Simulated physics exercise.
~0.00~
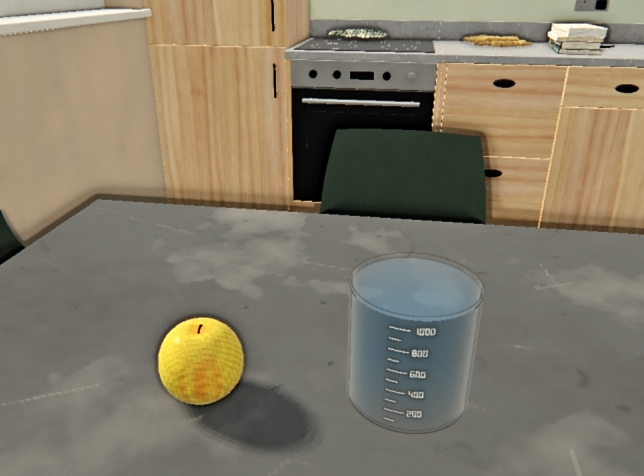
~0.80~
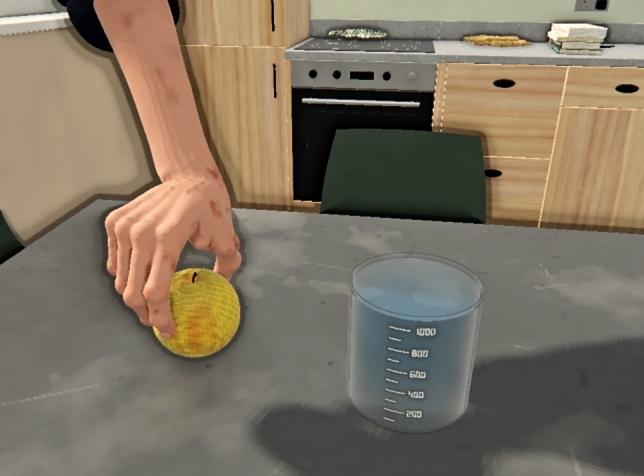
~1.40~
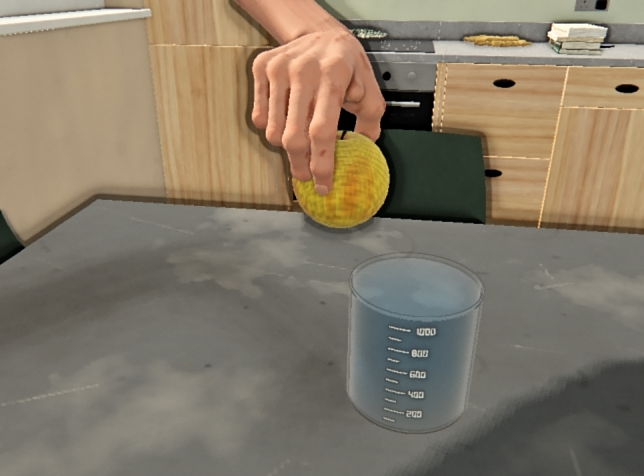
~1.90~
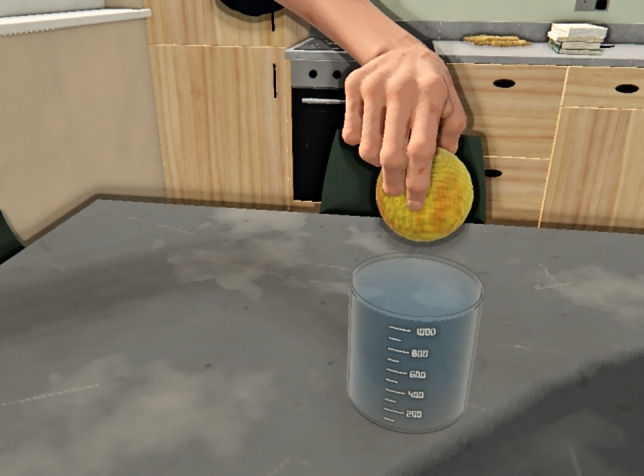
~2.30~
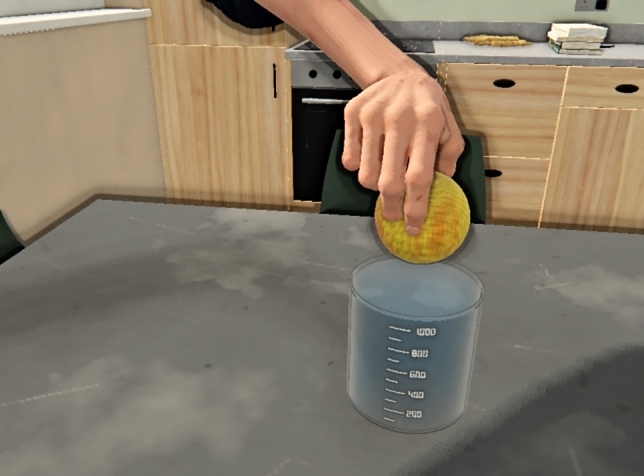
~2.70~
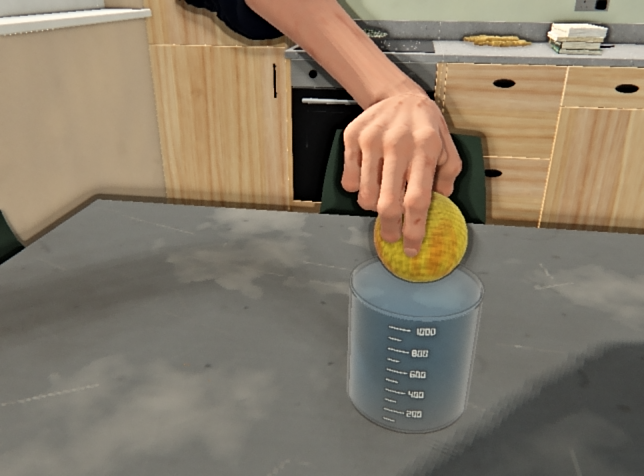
A hand picks up a yellow apple and lowers it just above a beaker of water.
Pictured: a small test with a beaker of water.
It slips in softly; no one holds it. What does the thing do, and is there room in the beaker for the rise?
In the end thing: Stays up; beaker: Spills.
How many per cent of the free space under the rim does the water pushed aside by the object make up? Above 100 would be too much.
It comes to around 380 percent.
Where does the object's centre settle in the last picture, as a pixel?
Roughly at (414, 299).
After 3.0 s, the apple enters the water; the beaker is full to the brim; a puddle lies round it.
After 3.4 s, the apple comes up again; the beaker is full to the brim; a puddle lies round it.
After 5.0 s, the apple is afloat; the beaker is full to the brim; a puddle lies round it.
